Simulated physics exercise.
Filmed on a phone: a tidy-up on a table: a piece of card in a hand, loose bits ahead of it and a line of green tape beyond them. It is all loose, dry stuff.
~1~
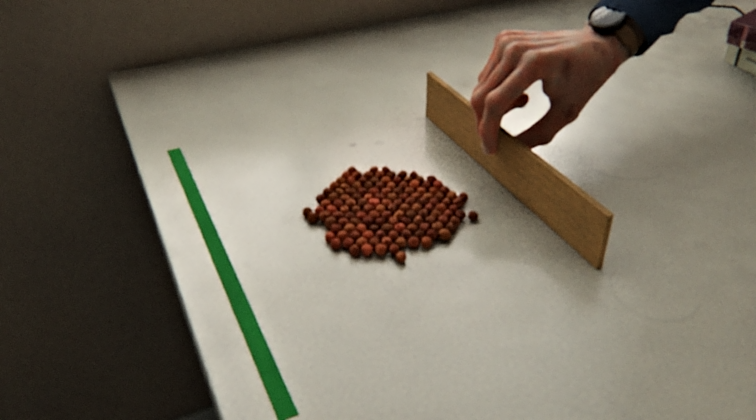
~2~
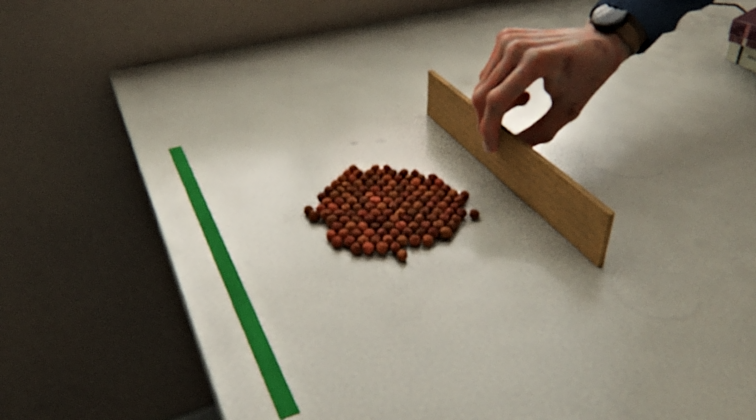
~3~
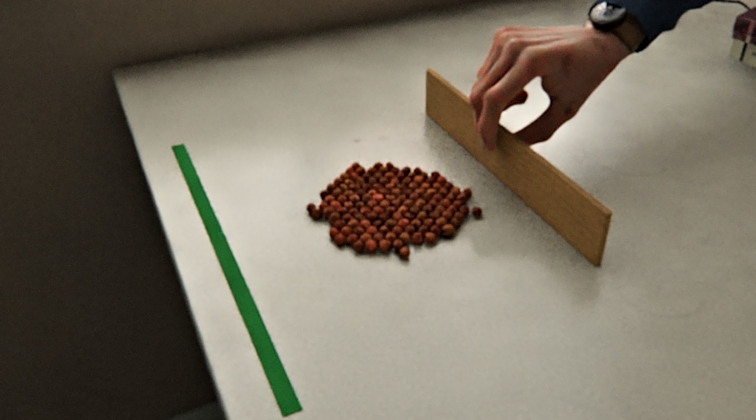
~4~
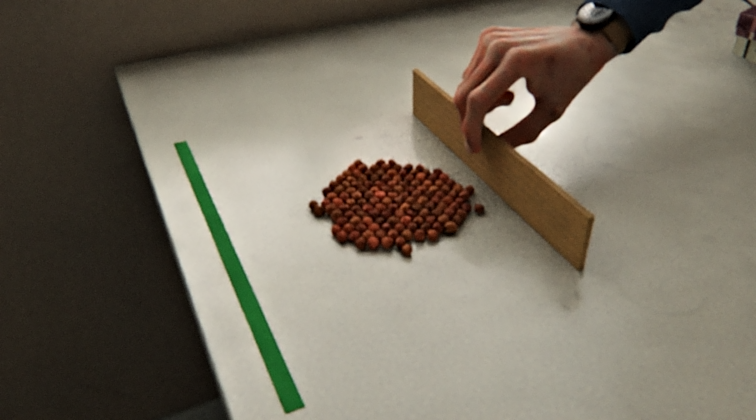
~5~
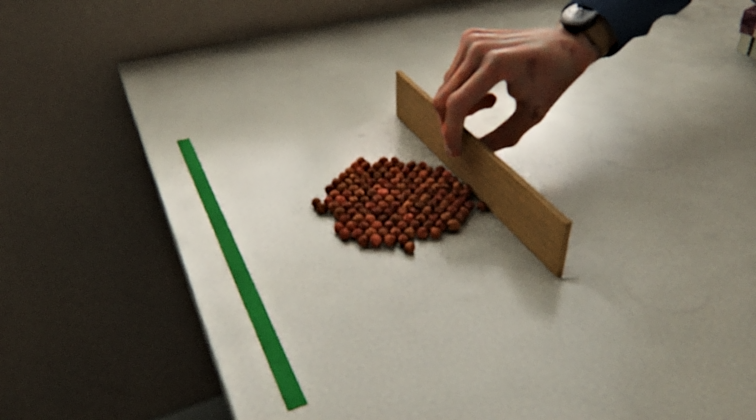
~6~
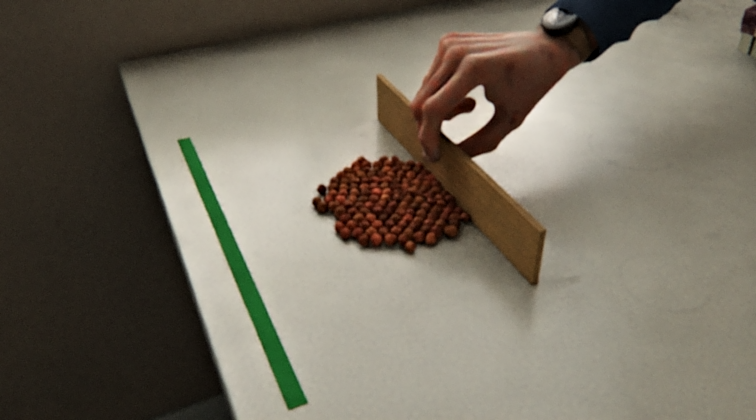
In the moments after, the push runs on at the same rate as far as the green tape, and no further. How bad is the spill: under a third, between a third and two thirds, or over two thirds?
The floor gets from one third to two thirds.
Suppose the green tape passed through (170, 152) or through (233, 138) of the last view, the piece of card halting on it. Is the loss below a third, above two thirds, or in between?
At the first place more than two thirds, at the second below one third.
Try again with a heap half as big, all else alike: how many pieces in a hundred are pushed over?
Near 40 %.
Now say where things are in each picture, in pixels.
In the first picture, piece of card at (589, 227), at rest; green tape at (177, 158), about two fingers from the edge; edge at (172, 272); the heap at (380, 210), clay pellets.
In the second picture, piece of card at (590, 225), at rest.
In the third picture, piece of card at (587, 224); the heap at (384, 206).
In the fourth picture, piece of card at (570, 228).
In the fifth picture, piece of card at (549, 234); the heap at (389, 201).
In the sixth picture, piece of card at (524, 241); green tape at (188, 148); edge at (182, 261); the heap at (386, 200), about a third pushed along.
Soon after the last picture, piece of card still moving, near (330, 168); heap all on the table, its front near (234, 214).
A little later, piece of card stopped at the green tape; heap about half over the edge.
At rest, piece of card stopped at the green tape; heap about half over the edge.
